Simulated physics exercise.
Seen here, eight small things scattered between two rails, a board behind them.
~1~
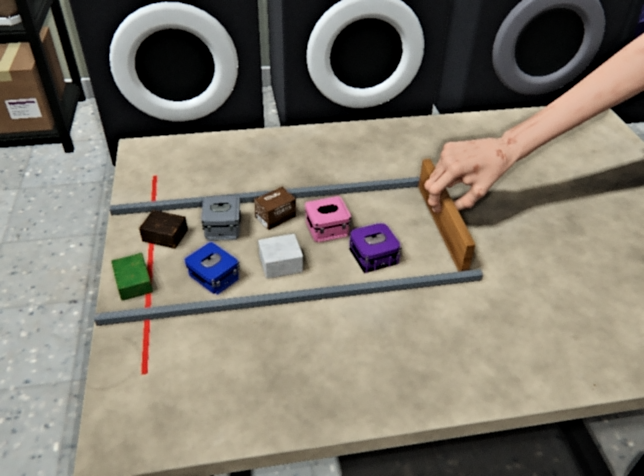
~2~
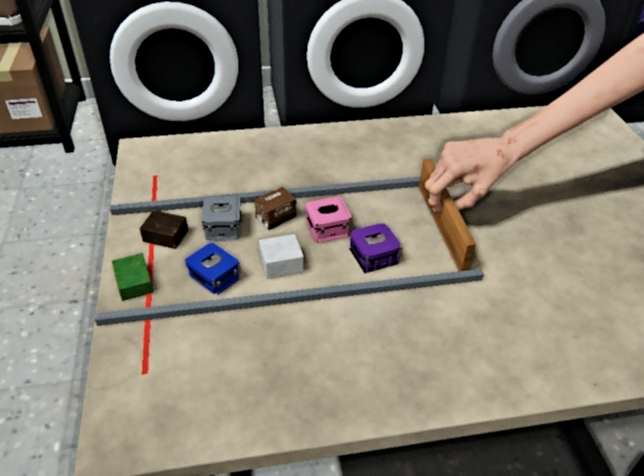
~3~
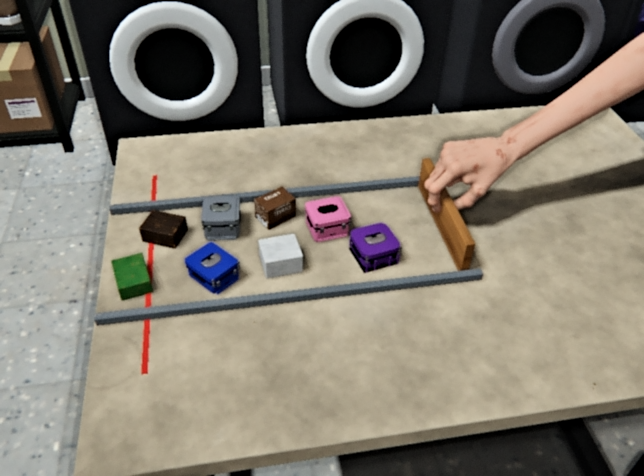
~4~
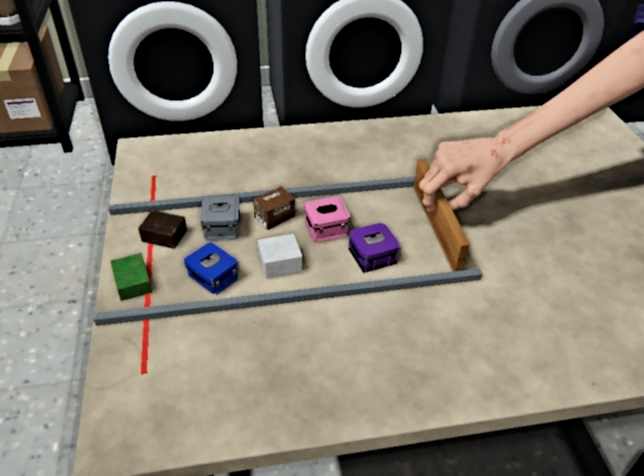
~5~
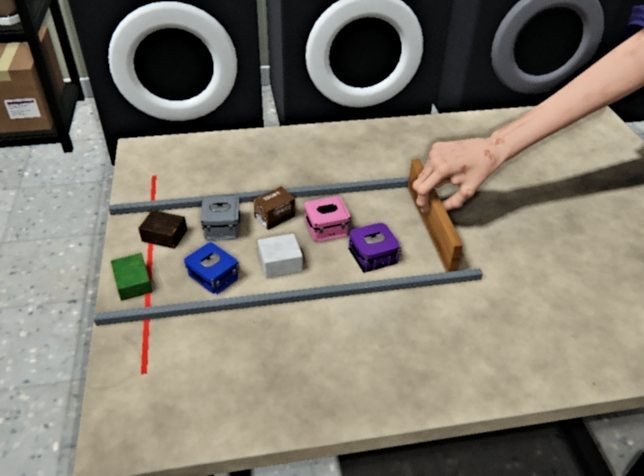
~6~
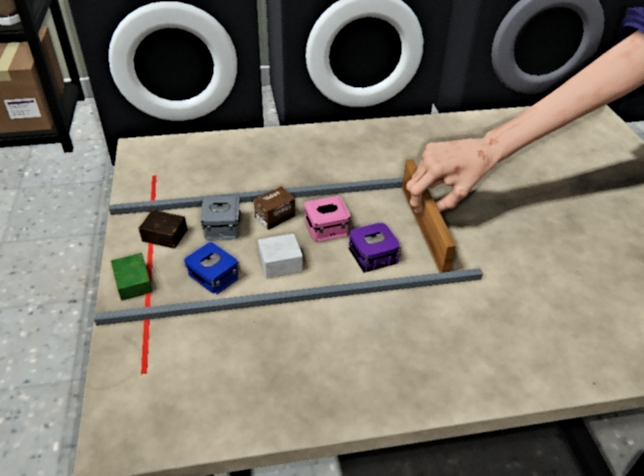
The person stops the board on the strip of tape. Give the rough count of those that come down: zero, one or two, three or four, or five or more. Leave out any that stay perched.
Here the number that fall off is five or more.
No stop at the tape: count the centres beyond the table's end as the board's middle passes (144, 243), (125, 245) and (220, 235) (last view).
In that order 5, 5 and 1.
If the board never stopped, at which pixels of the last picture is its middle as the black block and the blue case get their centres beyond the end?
At (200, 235) for the black block; at (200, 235) for the blue case.
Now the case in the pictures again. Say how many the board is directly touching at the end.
The number is 3.
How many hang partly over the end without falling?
It comes to 0.
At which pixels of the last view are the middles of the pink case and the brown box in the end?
The pink case at (129, 238), the brown box at (132, 213).
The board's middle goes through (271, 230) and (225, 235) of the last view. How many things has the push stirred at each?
By then 6, and 8.
Soon after, none off yet; green block at rest near (132, 276); black block at rest near (163, 229); blue case at rest near (212, 269).
After that, none off yet; green block at rest near (132, 276); black block at rest near (163, 229); blue case displaced about its own width near (175, 269).
And then, one off so far; green block on its way down near (80, 340); black block displaced about its own width near (105, 238); blue case displaced well along near (100, 276).
In the end, the number that fall off is five or more; gone, white block, grey case, blue case, black block and green block.
